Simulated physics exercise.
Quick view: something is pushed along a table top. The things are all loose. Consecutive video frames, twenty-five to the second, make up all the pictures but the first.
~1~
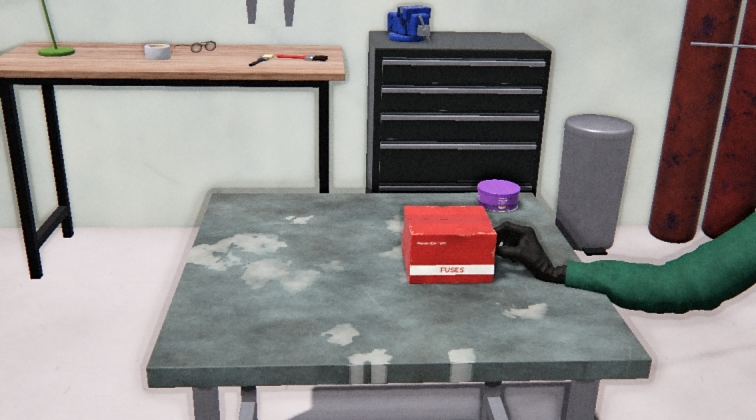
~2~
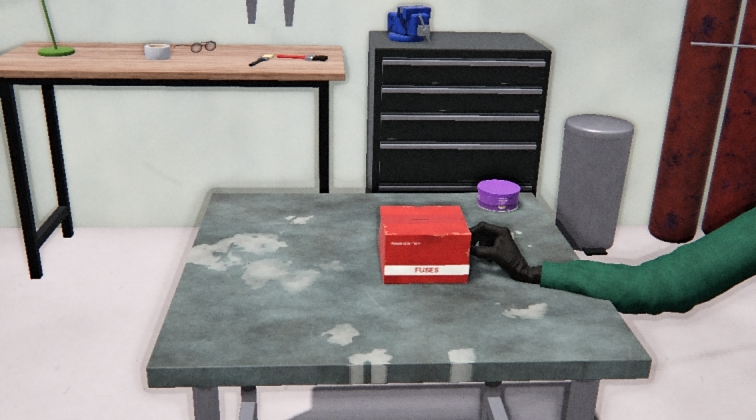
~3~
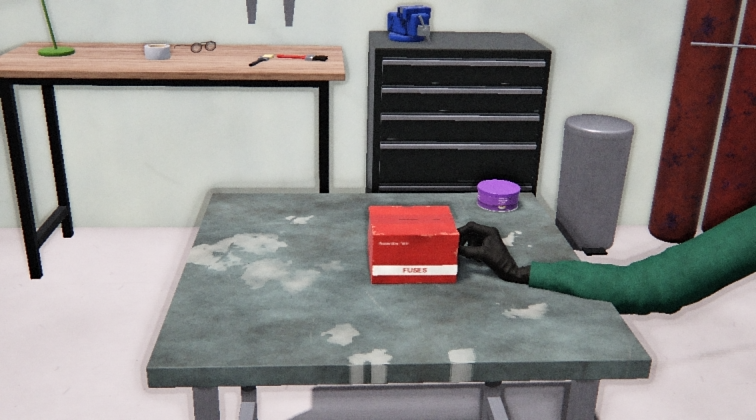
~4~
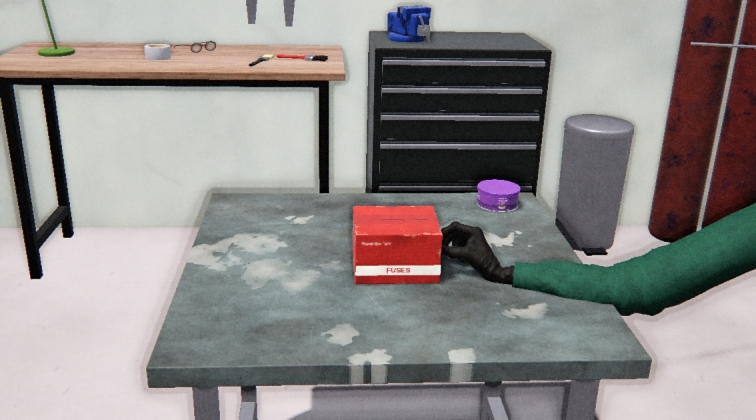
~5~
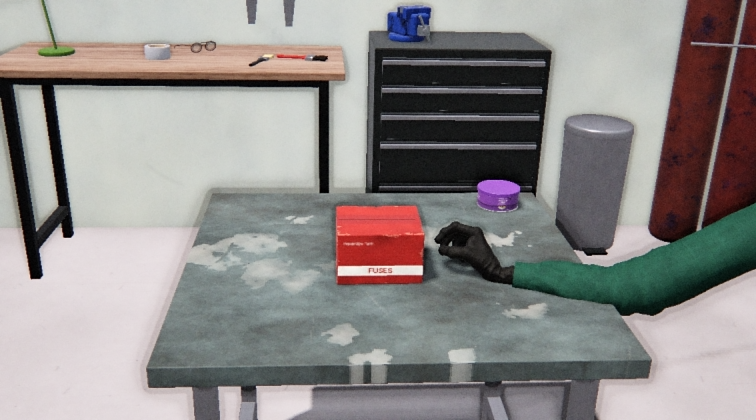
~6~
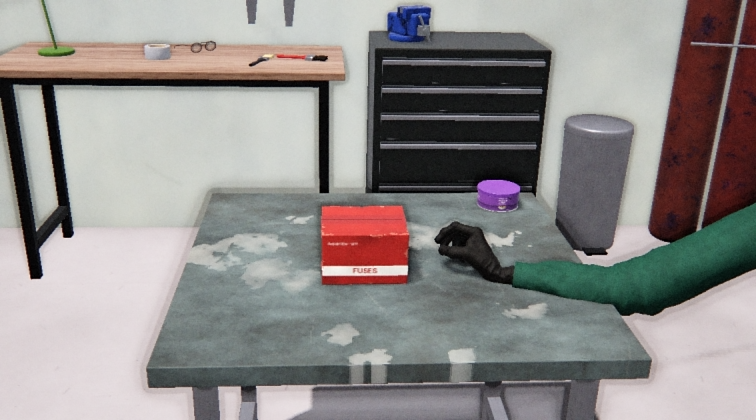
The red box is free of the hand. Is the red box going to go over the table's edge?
Most likely it is left on the tabletop.
Then, 0.10 s after the last picture, red box slid about its own width near (338, 244).
Then, 0.30 s after the last picture, red box slid about its own width near (328, 244).
At rest, moved from the start, red box. Seen from the same camera at the end, red box near (328, 244).
